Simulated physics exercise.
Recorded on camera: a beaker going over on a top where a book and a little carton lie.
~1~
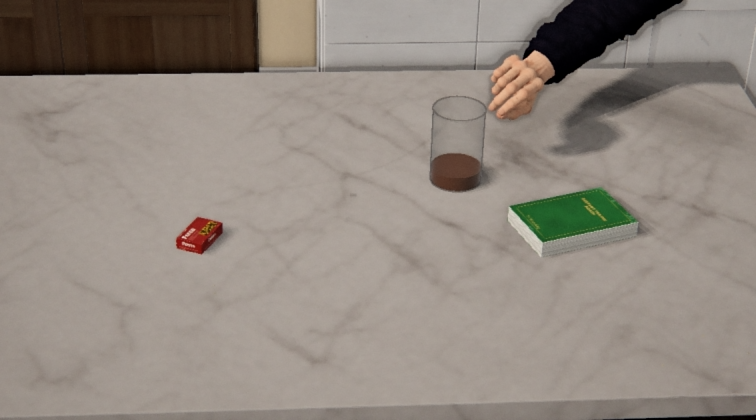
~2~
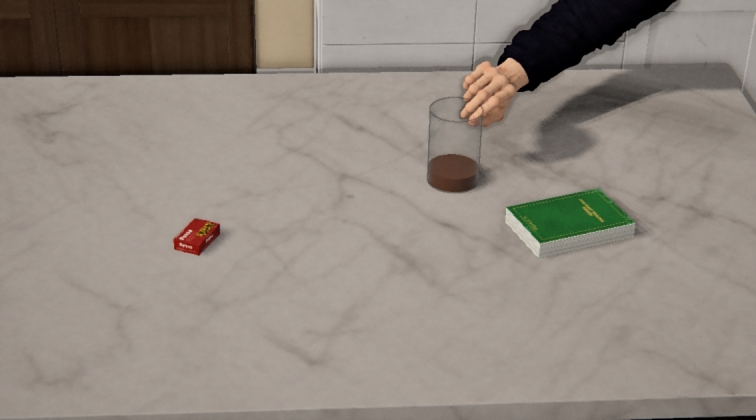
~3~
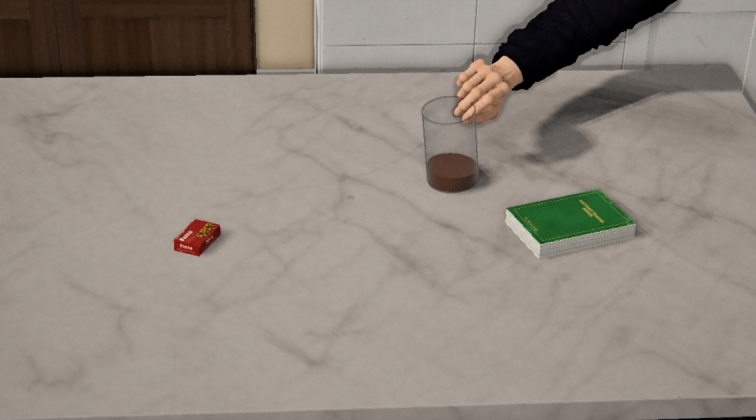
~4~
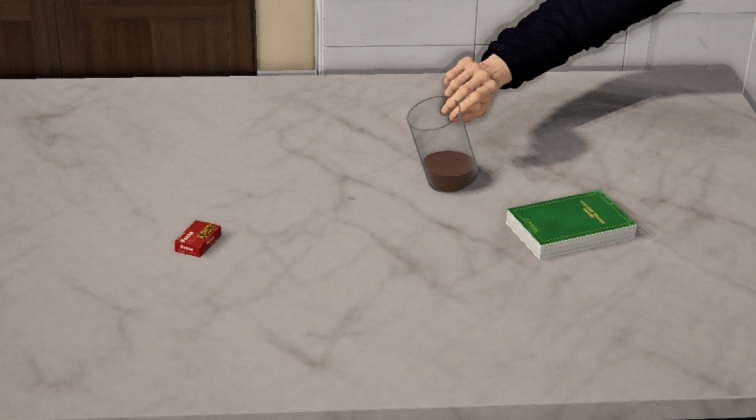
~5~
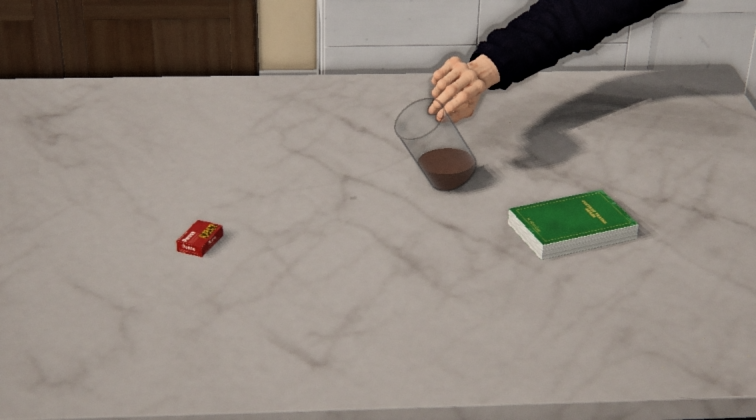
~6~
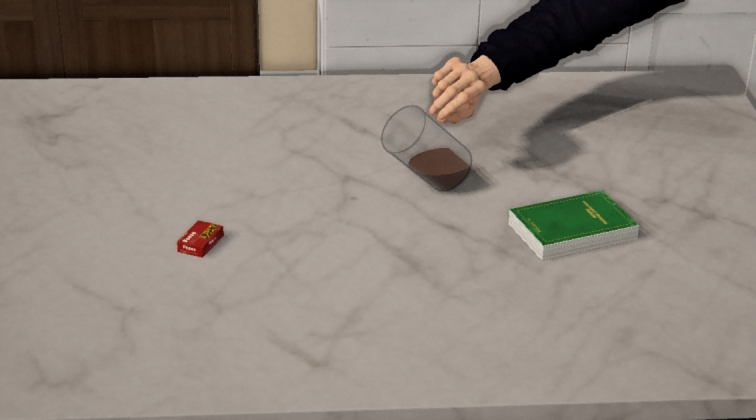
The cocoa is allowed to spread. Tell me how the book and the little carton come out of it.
As for the book, it keeps clear of it, and the little carton is hit.
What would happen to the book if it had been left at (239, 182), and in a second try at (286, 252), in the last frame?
At the first spot it gets dampened, at the second spot it gets dampened.
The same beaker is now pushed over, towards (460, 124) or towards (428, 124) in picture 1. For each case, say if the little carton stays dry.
For the first try it is missed; for the other it is missed.
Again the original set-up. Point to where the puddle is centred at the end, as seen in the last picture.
Near (233, 247).
A moment on, the puddle covers about as much as a plate; the book is untouched; the little carton is reached.
Further on, the puddle covers about as much as a tray; the book is untouched; the little carton is reached.
When it is over, the puddle covers about as much as a tray; the book is untouched; the little carton is reached.
